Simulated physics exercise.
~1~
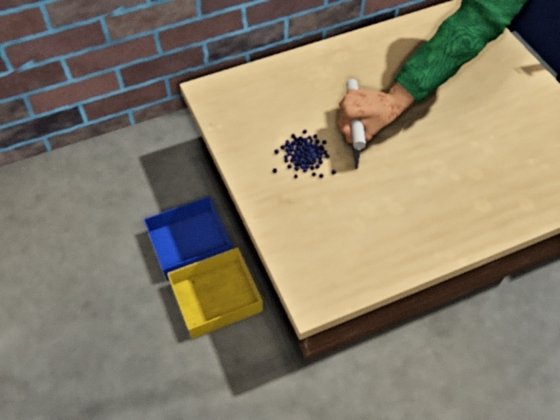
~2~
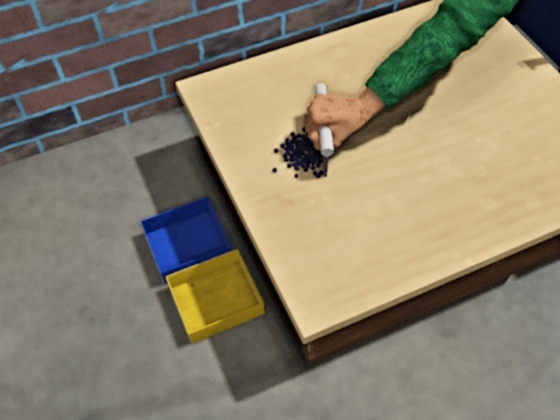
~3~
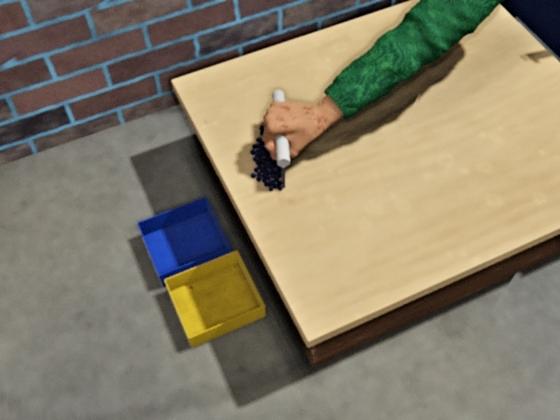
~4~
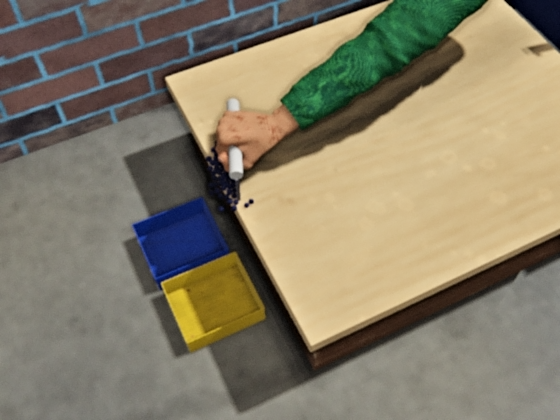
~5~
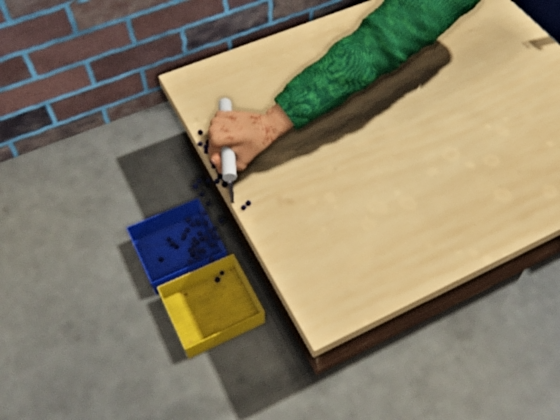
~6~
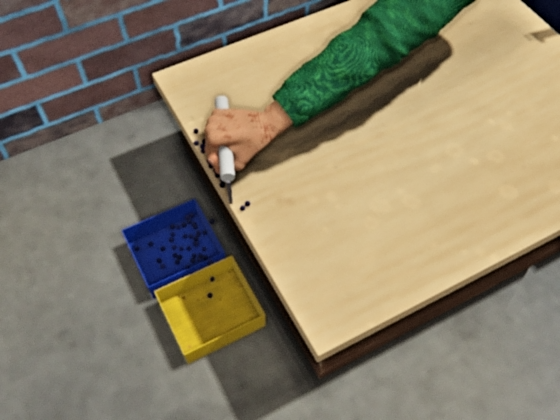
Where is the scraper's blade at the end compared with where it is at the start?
At the start the blade is out on the tabletop, just right of the pile of dark berries. By the end it is well to the left and slightly lower in view, close to the table's left edge near the tins.
On a tabletop, a scraper in hand pushes dark berries left, many falling into a blue tin.
